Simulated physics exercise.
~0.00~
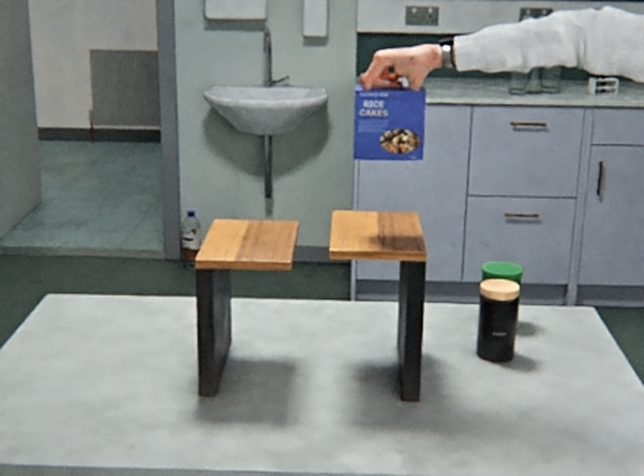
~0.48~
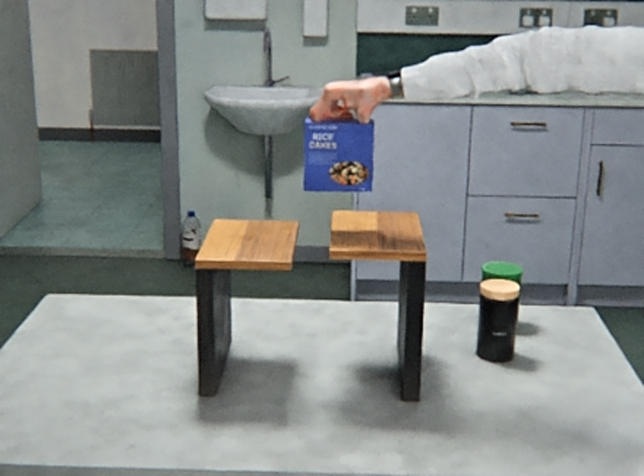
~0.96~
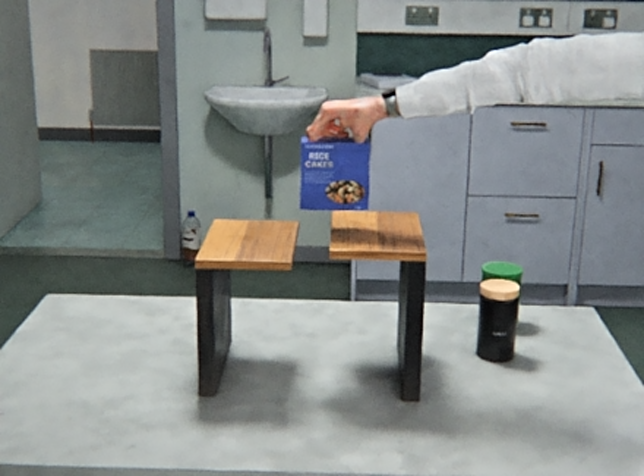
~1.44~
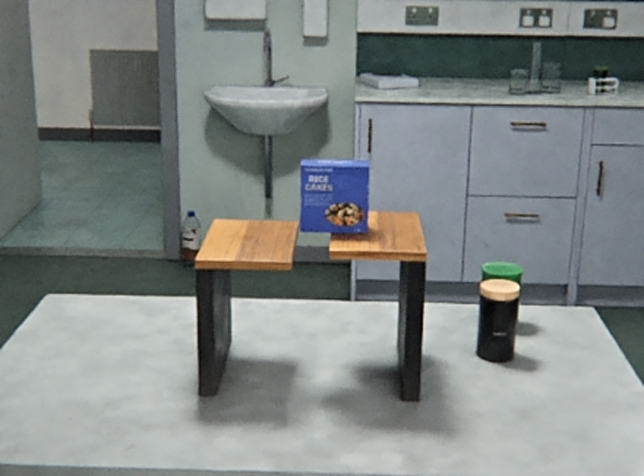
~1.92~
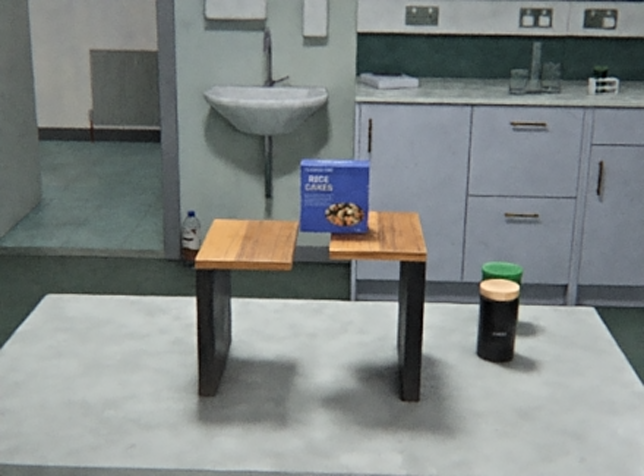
A blue box labelled rice cakes hangs from a hand reaching in from the right, above two wooden-topped ledges with dark supports and a gap between them. The fixed view looks across a pale grey table in a room with a sink, grey cupboards and a doorway on the left. A black jar with a light lid and a green-lidded container stand to the right of the ledges, unmoving. The hand carries the box left and down, then lowers it further towards the gap. Once the hand has let go and withdrawn, the box stays upright at the gap, beside the right ledge's top.
